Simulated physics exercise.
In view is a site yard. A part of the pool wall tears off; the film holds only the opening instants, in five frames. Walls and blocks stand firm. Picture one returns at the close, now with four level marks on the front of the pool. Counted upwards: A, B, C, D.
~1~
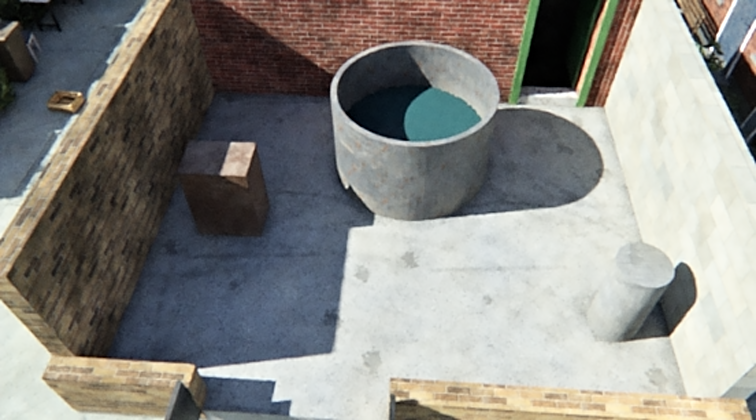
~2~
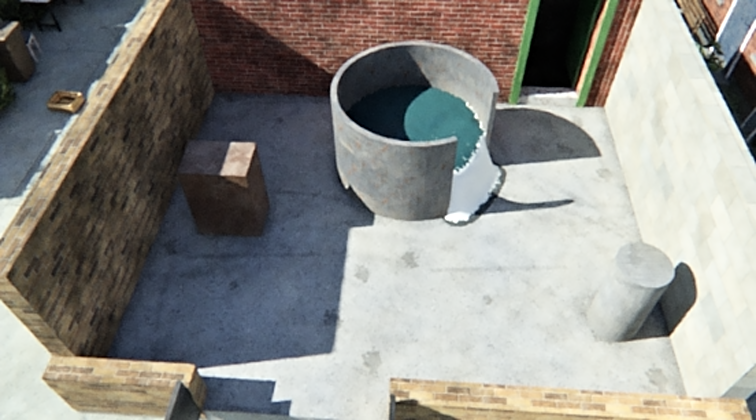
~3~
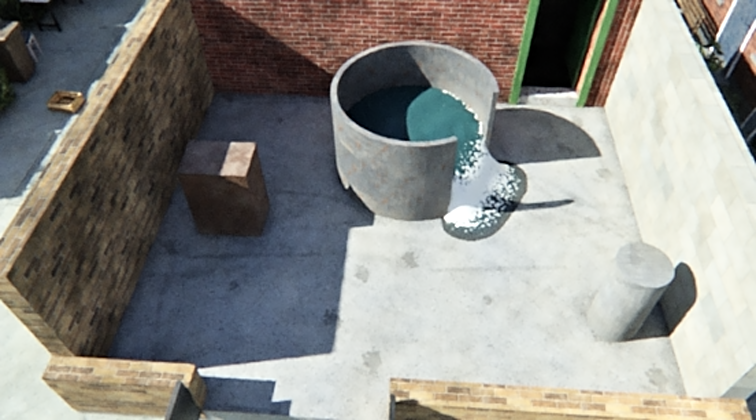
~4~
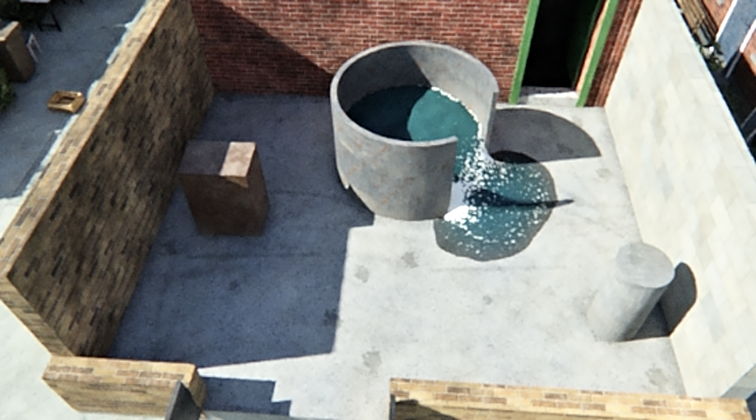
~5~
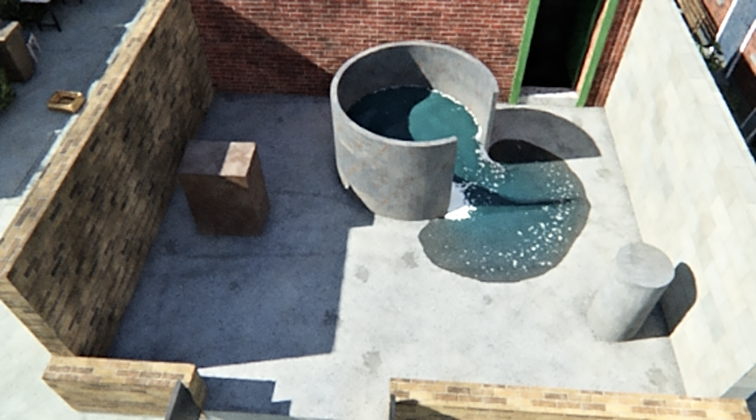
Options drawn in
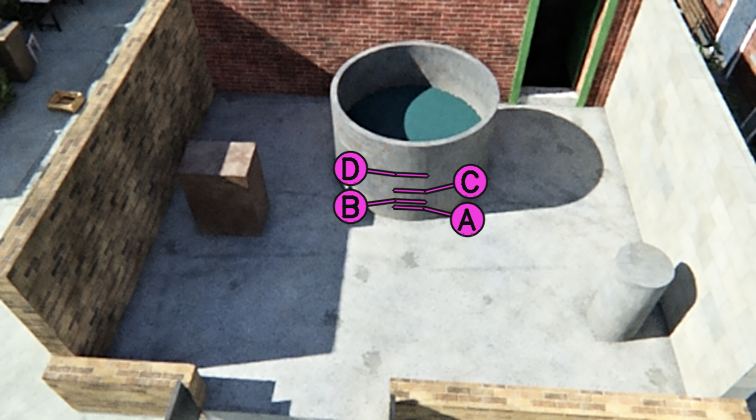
In a walled concrete yard, a round grey tank holds still, teal water near a brick wall and a green-framed doorway. A section of the tank's right side opens, and water pours through the gap in white froth, then spreads across the floor in a widening, foam-flecked teal pool.
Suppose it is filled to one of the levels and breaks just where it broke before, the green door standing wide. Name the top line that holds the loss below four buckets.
Mark D.
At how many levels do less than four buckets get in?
All of the four.
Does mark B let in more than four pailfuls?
No, not at all.
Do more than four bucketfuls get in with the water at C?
No, that is safe.
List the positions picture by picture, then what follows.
In the first frame, water in the pool at rest, its middle at (413, 130); foot of the green doorway at (546, 105); open gate at (291, 369).
In the second frame, front seen at (492, 165), 1 % of the ground wet.
In the third frame, front seen at (519, 172), 3 % of the ground wet.
In the fourth frame, front seen at (539, 167), 7 % of the ground wet.
In the fifth frame, front seen at (535, 268), 12 % of the ground wet.
On the marked copy, A at (409, 207); B at (409, 201); C at (410, 191); D at (410, 175); from the bottom up A, B, C, D.
For mark A, nothing gets over.
For mark B, nothing gets over.
For mark C, nothing gets over.
For mark D, a splash gets over, under a bucket.
